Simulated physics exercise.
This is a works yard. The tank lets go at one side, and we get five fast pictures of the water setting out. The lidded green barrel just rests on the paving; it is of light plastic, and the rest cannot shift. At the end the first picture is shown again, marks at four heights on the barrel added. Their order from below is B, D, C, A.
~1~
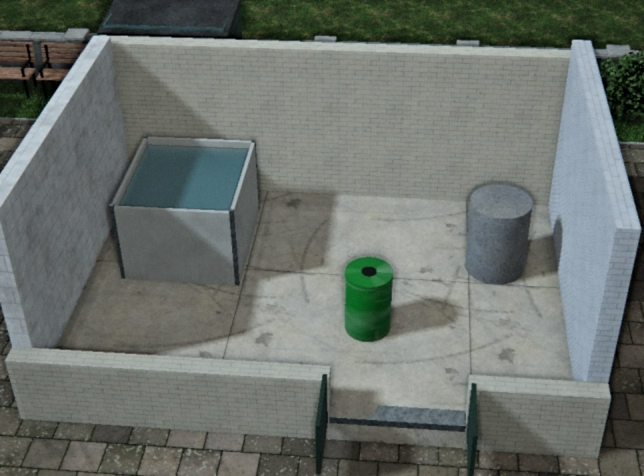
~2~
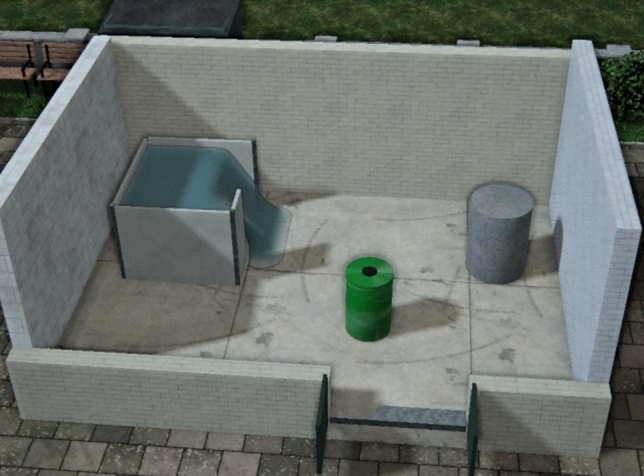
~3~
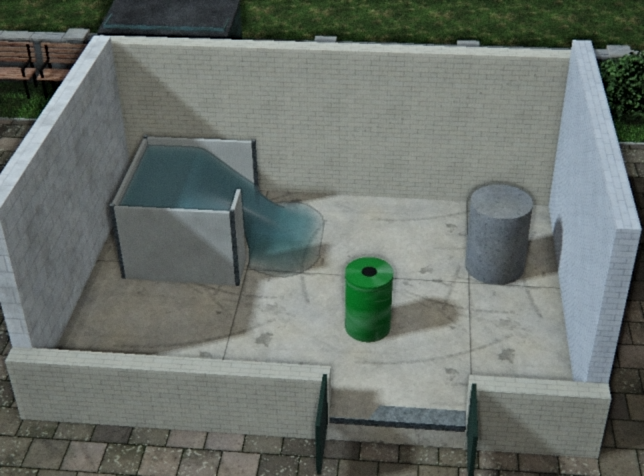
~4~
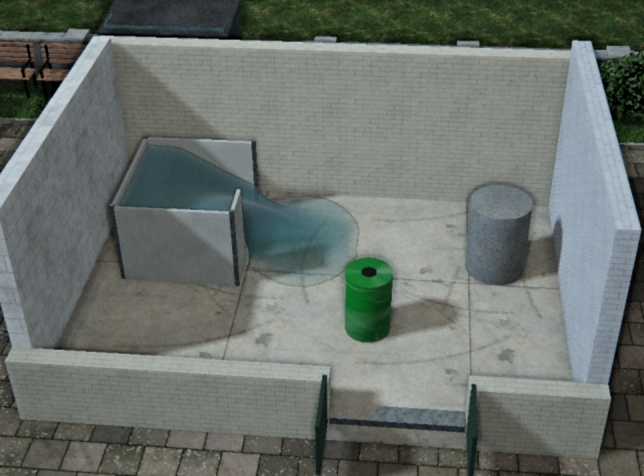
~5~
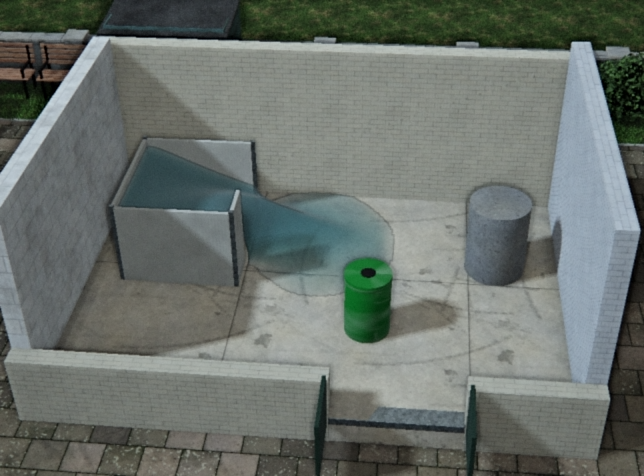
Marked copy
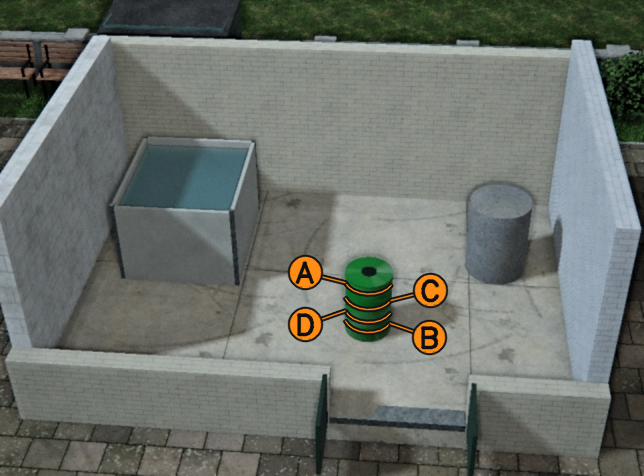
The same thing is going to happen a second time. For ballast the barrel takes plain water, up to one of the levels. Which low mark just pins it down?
Choose B.
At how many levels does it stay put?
All four.
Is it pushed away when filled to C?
No, that is safe.
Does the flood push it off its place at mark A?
No, not at all.
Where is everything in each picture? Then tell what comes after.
The first picture shows lid of the green barrel at (368, 272); tank full, its middle at (187, 178); open gate at (399, 374).
In the second picture, 2 % of the ground wet, in view closest to the barrel at (265, 265).
In the third picture, 6 % of the ground wet, in view closest to the barrel at (292, 269).
In the fourth picture, 10 % of the ground wet, in view closest to the barrel at (325, 274).
The fifth picture shows lid of the green barrel at (368, 273); 15 % of the ground wet, in view closest to the barrel at (327, 292).
On the marked copy, A at (367, 294); B at (366, 332); C at (366, 309); D at (366, 322); from the bottom up B, D, C, A.
If A is chosen, it does not move.
If B is chosen, it does not move.
If C is chosen, it does not move.
If D is chosen, it does not move.
